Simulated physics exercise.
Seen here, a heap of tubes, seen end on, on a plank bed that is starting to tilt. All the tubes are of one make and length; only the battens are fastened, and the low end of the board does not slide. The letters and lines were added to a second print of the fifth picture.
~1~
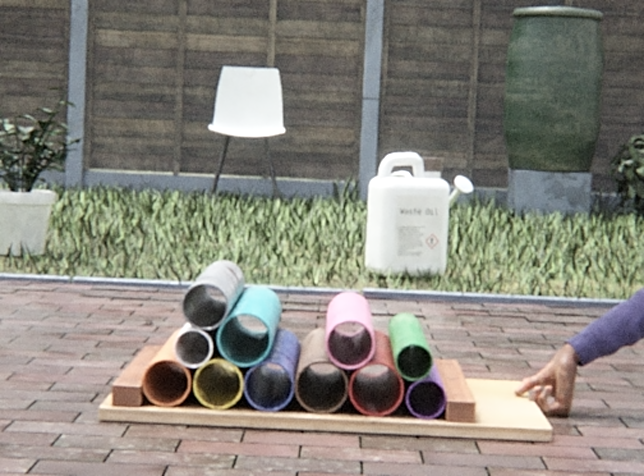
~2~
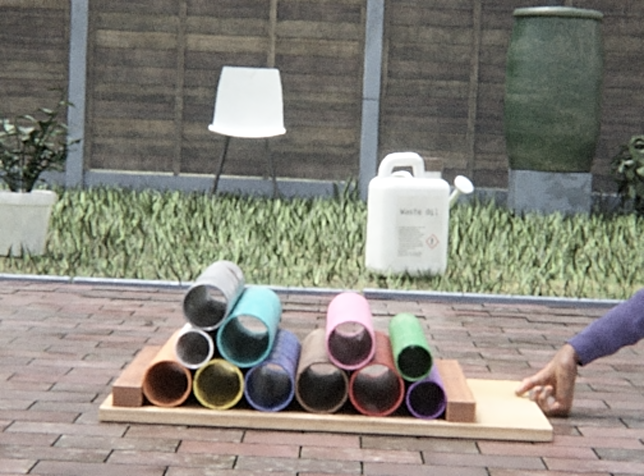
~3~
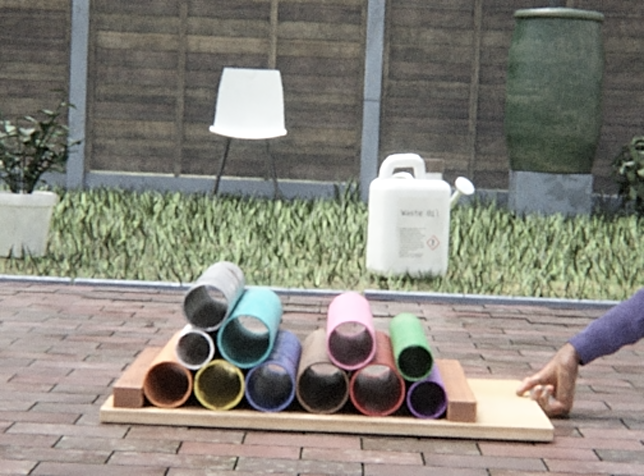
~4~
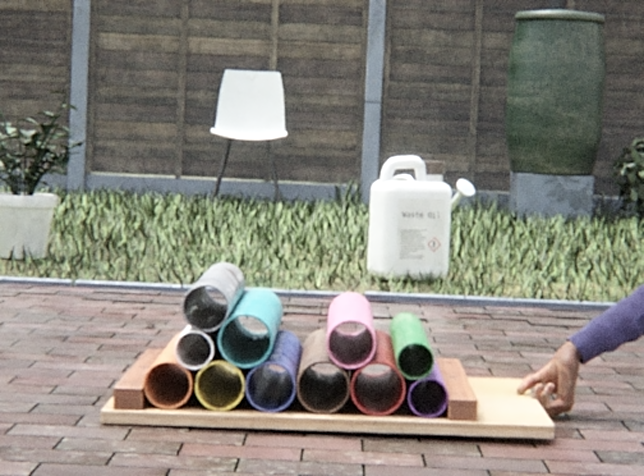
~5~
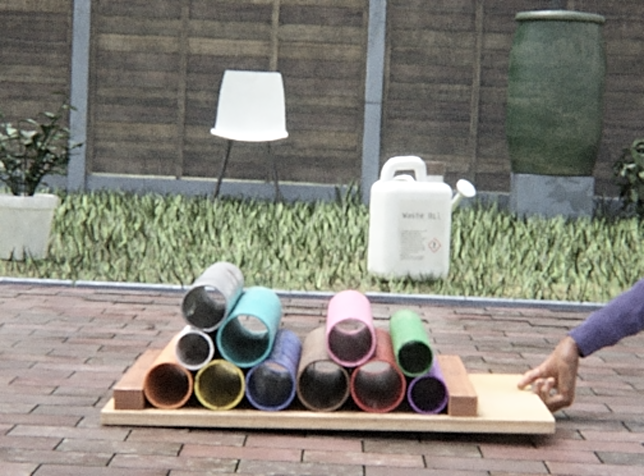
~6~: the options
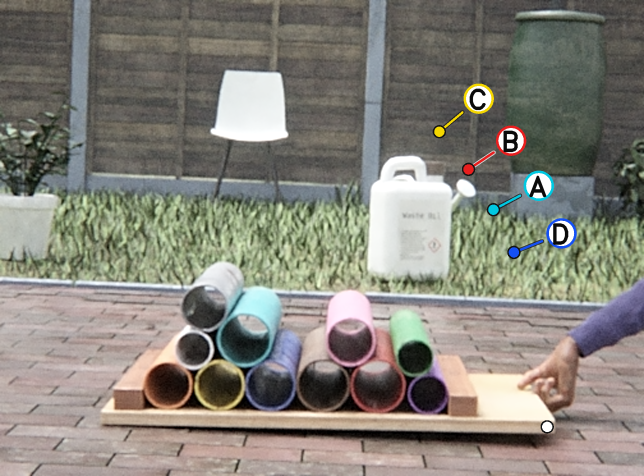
The footage shows colourful tubes stacked end on between two battens on a board on brick paving, while a hand at the right raises that end very slightly and the tubes show no visible shift within the heap.
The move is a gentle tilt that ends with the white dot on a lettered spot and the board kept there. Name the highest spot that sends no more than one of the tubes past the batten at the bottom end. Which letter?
Raise it to D.
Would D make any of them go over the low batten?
At D: Yes.
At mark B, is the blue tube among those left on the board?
Yes.
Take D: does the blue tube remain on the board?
Yes, with D.
On the copy, A at (494, 210); B at (468, 170); C at (440, 132); D at (514, 252); the white dot at (547, 427).
On D. First, board at 16°.
Then, board at 25°.
Finally, board at 25°, one over the low batten (grey).
By contrast, A four over the low batten (pink, turquoise, white, grey); B four over the low batten (pink, turquoise, white, grey); C four over the low batten (pink, turquoise, white, grey).
